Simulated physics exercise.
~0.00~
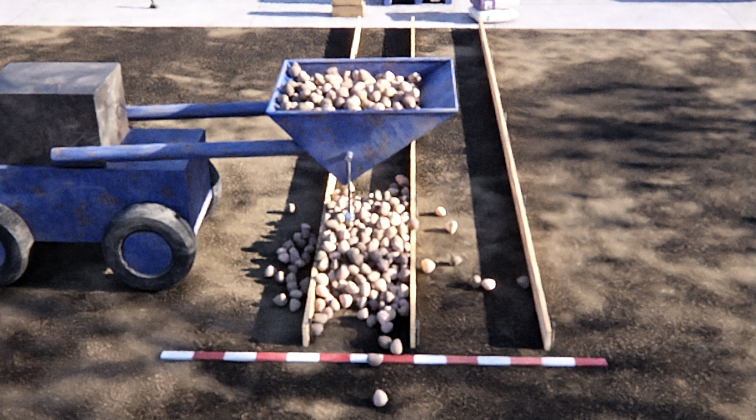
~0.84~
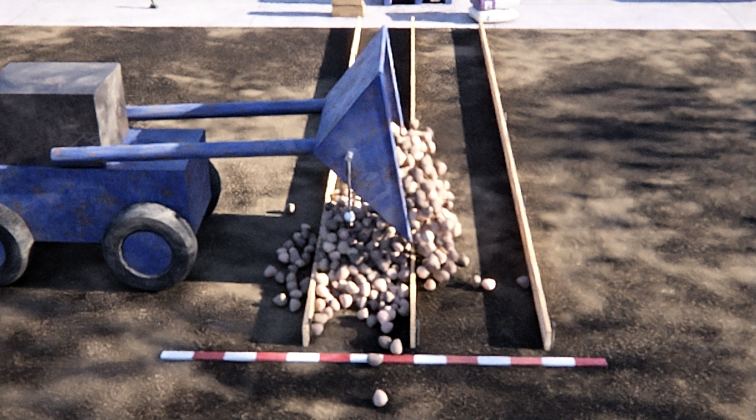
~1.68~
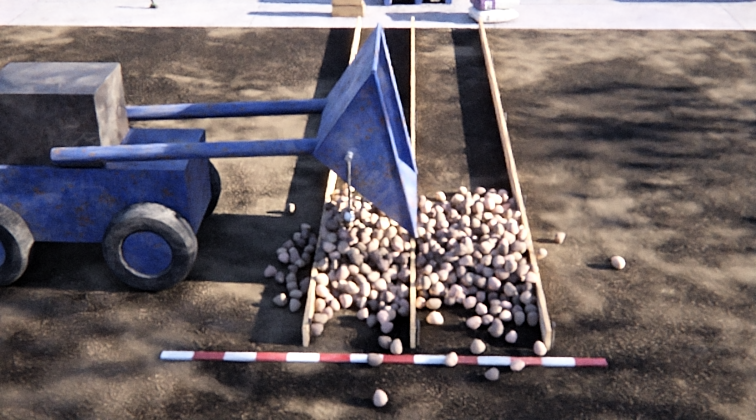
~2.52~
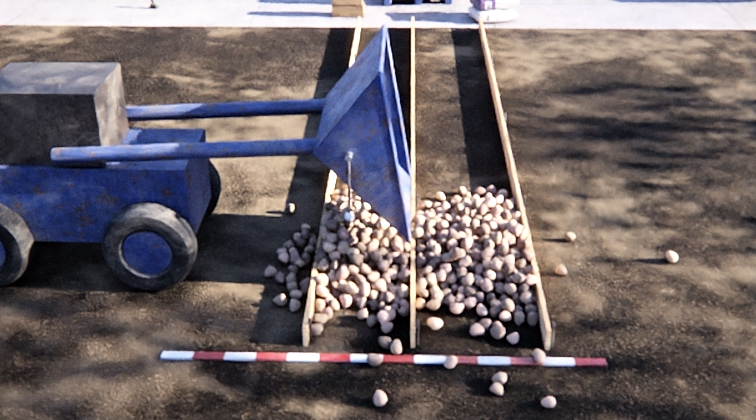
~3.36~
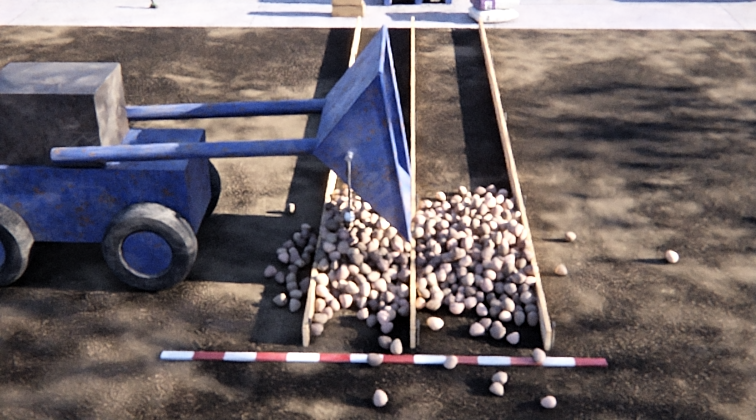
A blue loader tips its bucket, spilling pale stones beside an earlier pile, and stays tilted.
